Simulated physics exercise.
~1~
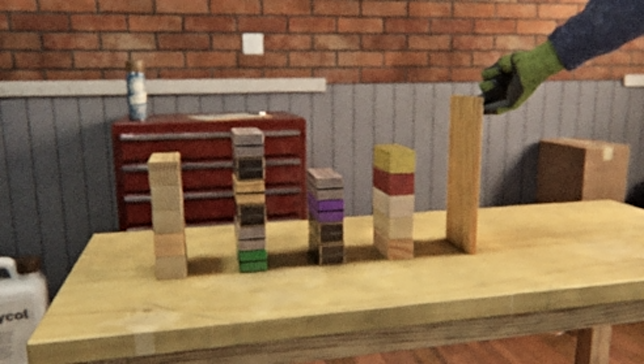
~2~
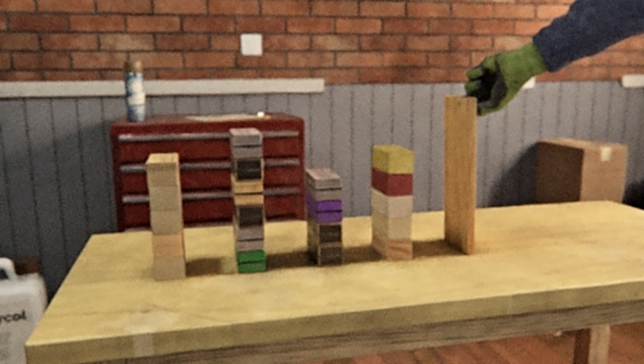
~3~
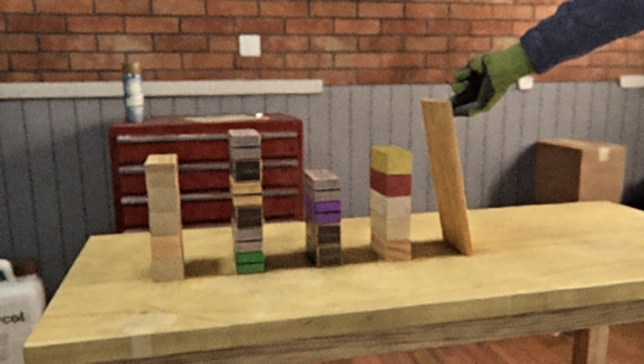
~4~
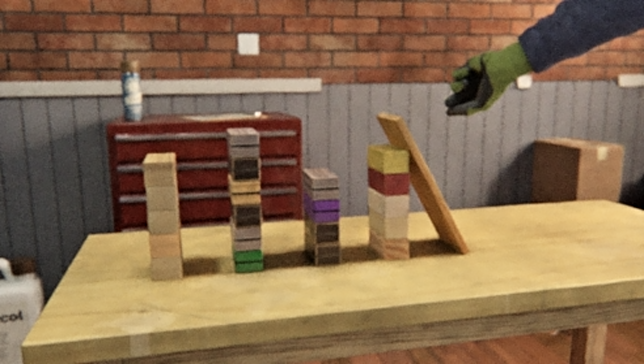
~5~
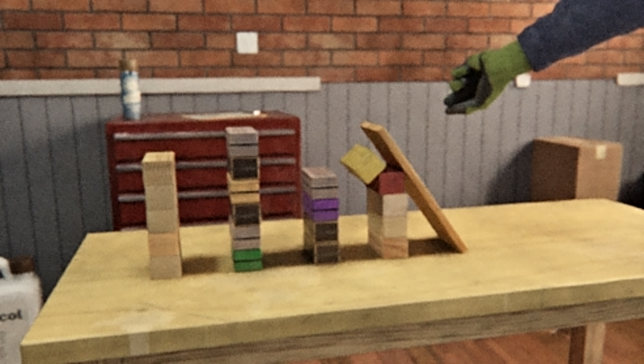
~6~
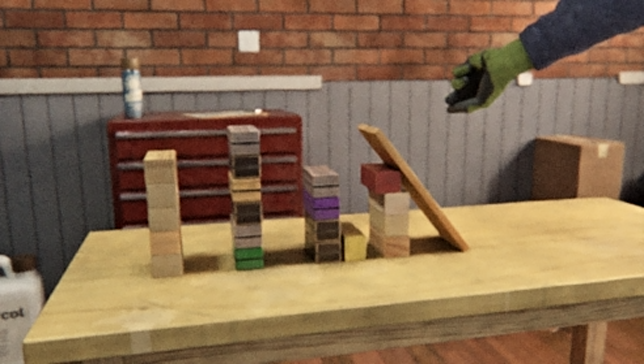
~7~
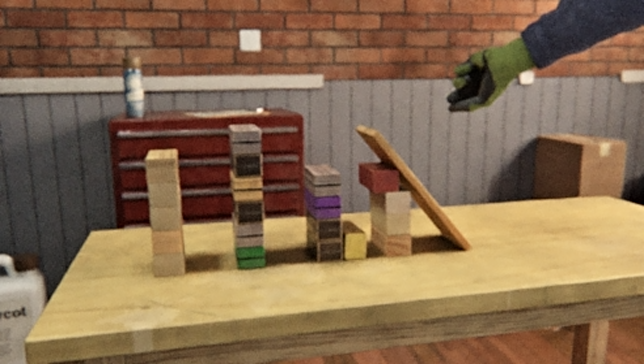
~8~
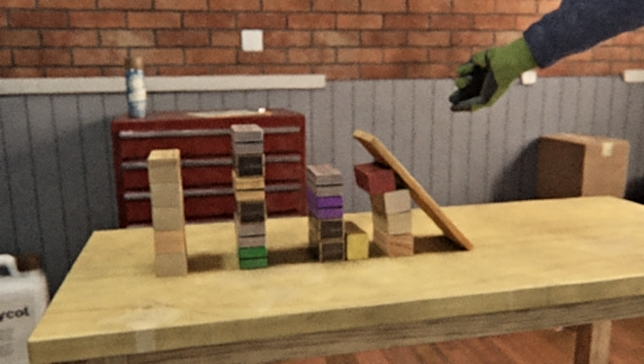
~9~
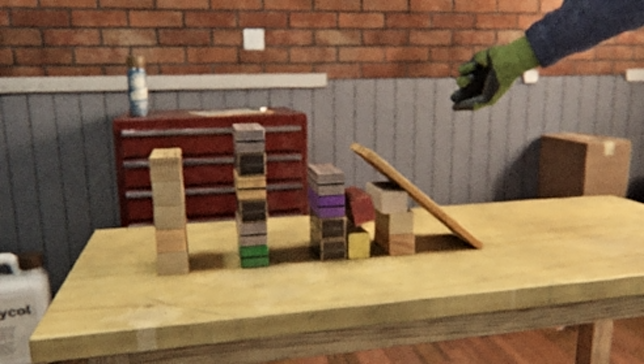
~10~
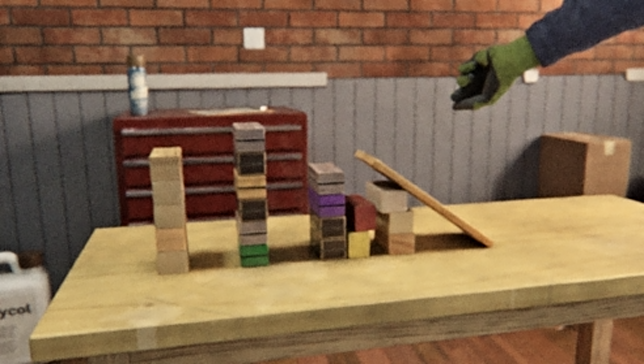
In a workshop with a brick wall and grey panelling, a slightly swaying camera faces a pale wooden table before a red tool chest. Four stacks of blocks stand in a row, with an upright board at the right under a green-gloved hand. The hand tips the board leftward, and it leans onto the nearest stack, knocking off the yellow top block, which lands beside the purple-banded stack. The board slides lower, and the red block tilts and drops onto the yellow one. The board ends slanted against the shortened stack, while the other three stacks still stand.
